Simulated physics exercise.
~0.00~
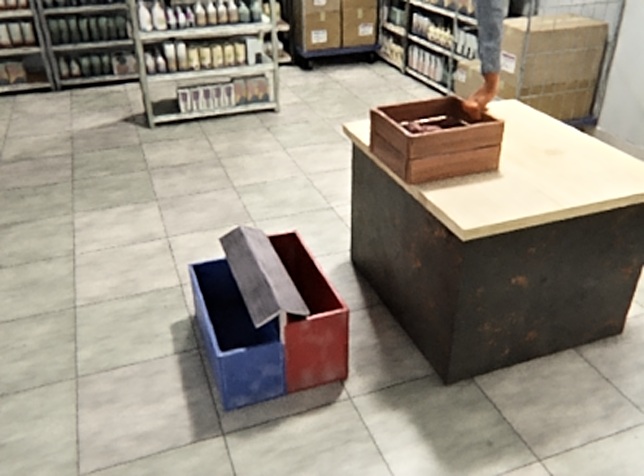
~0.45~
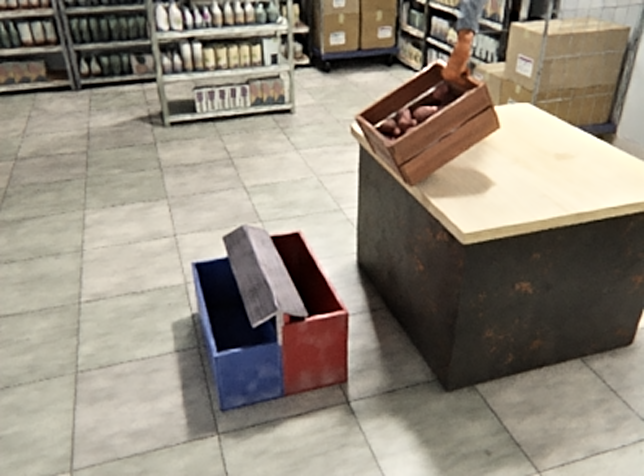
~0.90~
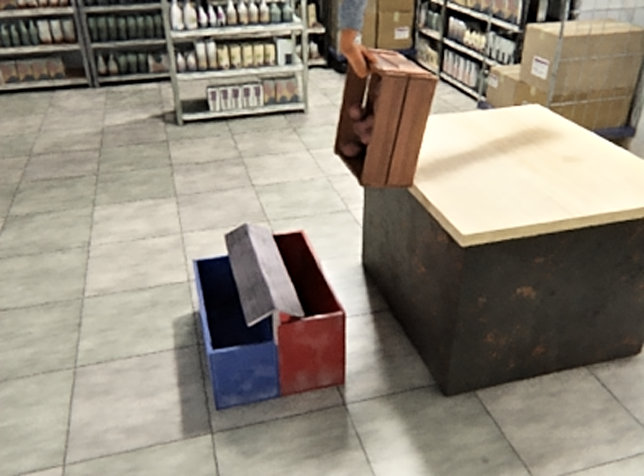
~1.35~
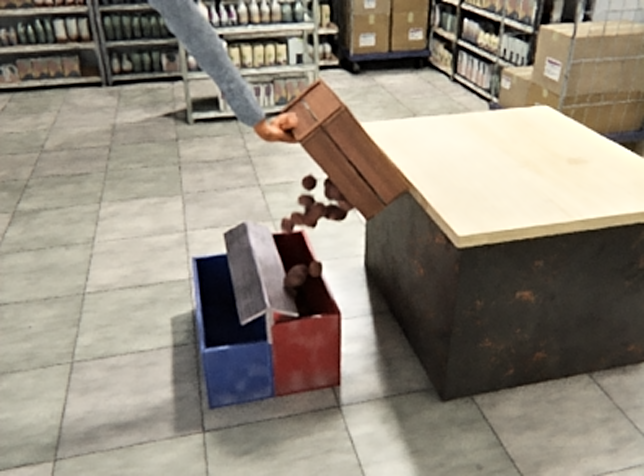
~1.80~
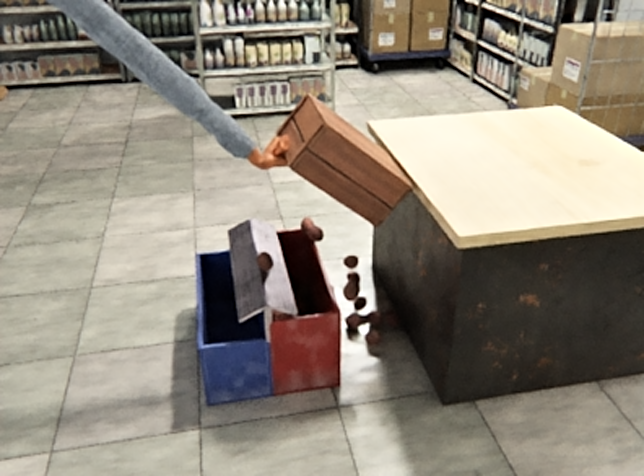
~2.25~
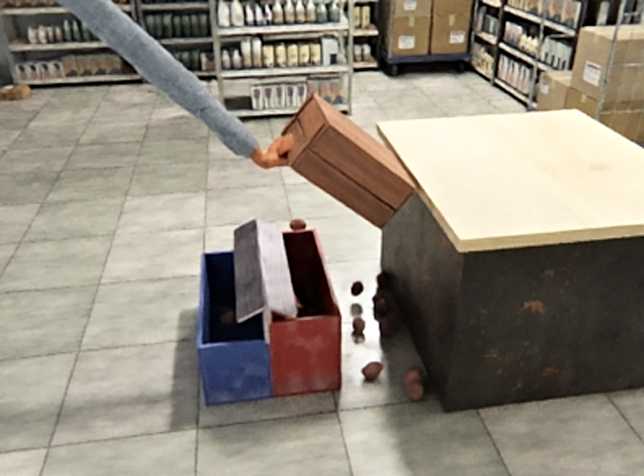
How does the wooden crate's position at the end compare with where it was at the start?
At the start the crate sits upright on top of the bench near its left end. By the end it is further left and slightly lower in view, held tipped over past the bench's edge.
The clip opens on a wooden crate of dark red potatoes resting on a pale-topped bench, with a hand at its rim and a joined blue and red pair of open bins on the tiled floor to the left. The hand lifts and tilts the crate, then swings it left past the bench's edge. As it tips further, potatoes tumble out toward the red bin. Some drop inside, a few bounce around the grey ridge, and others fall in the gap beside the bench. At the end the arm holds the crate upturned, with several potatoes lying on the floor between bin and bench.
